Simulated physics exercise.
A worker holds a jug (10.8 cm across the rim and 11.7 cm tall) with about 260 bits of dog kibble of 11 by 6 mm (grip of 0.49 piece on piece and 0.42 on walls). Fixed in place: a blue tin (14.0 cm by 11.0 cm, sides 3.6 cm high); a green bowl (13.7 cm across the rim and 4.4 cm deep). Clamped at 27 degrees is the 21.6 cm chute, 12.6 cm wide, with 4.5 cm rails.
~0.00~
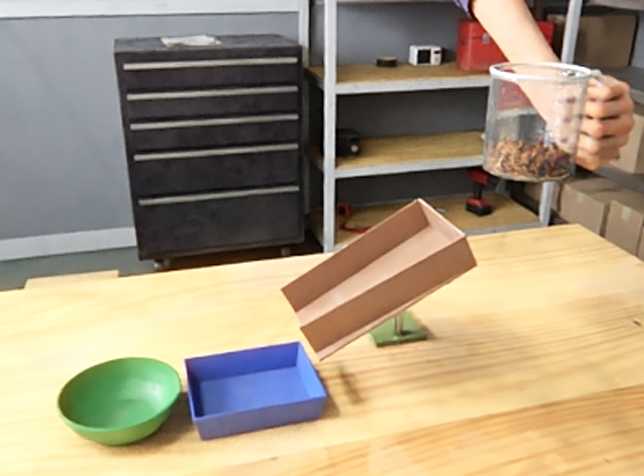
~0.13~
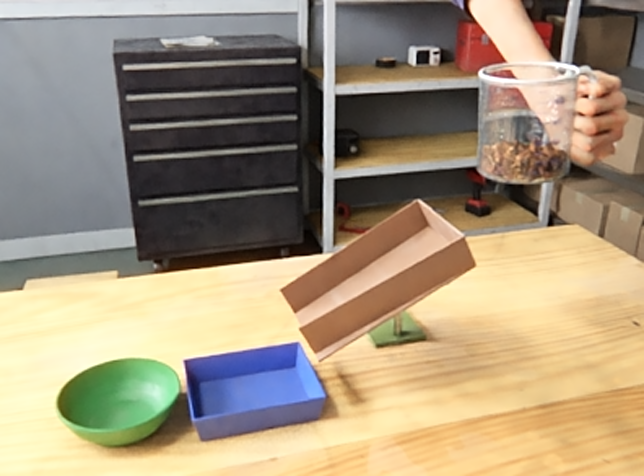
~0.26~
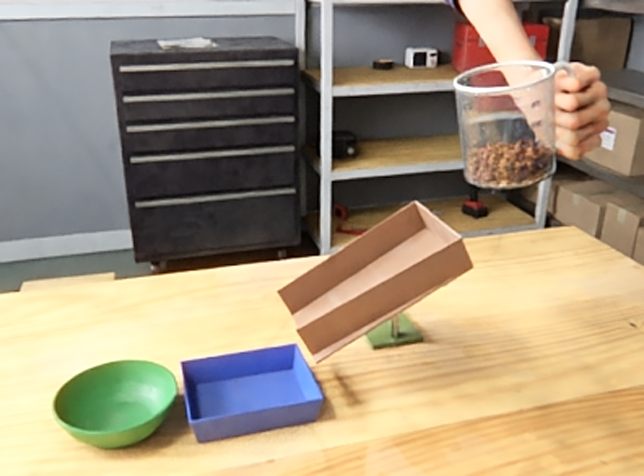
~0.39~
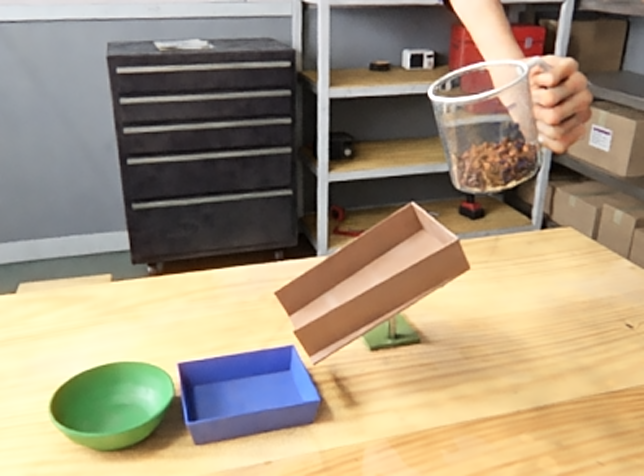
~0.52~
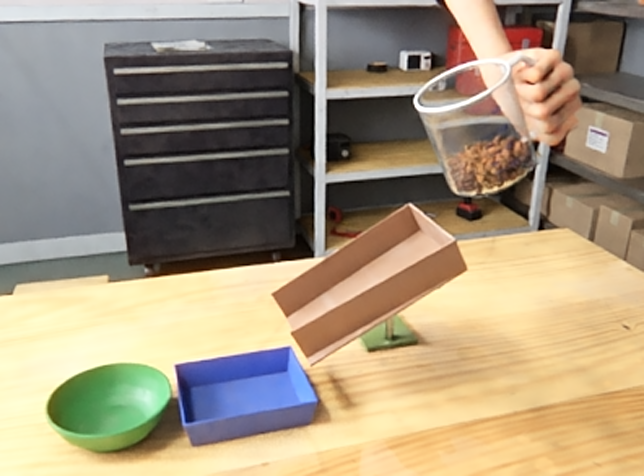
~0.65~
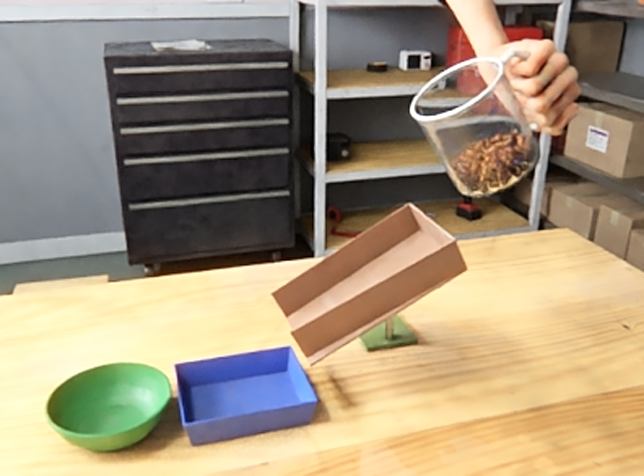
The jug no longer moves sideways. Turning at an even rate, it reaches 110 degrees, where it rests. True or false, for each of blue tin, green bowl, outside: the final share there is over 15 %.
Blue tin: True, green bowl: False, outside: False.
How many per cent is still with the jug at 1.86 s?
At that moment, some 100 per cent of the load remains.
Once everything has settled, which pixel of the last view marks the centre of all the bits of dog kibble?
(229, 401), give or take.
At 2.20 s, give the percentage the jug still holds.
About 80 % of the load.
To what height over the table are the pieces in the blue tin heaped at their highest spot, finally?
2.5 cm.
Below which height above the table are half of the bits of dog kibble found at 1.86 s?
Estimated height: About 32 cm.
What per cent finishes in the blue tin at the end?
About 65 per cent.
After 1.11 s, tilt 60 degrees; jug 100 %; middle of all pieces near (499, 152).
Then, at 1.50 s, tilt 82 degrees; jug 100 %; middle of all pieces near (501, 147).
Then, at 1.86 s, tilt 103 degrees; jug 100 %; middle of all pieces near (500, 145).
After 2.20 s, tilt 110 degrees; jug 80 %, slope 20 %; middle of all pieces near (467, 176).
In the end, at 4.0 s, jug 30 %, slope 0 %, outside 10 %, blue tin 65 %, green bowl 0 %.
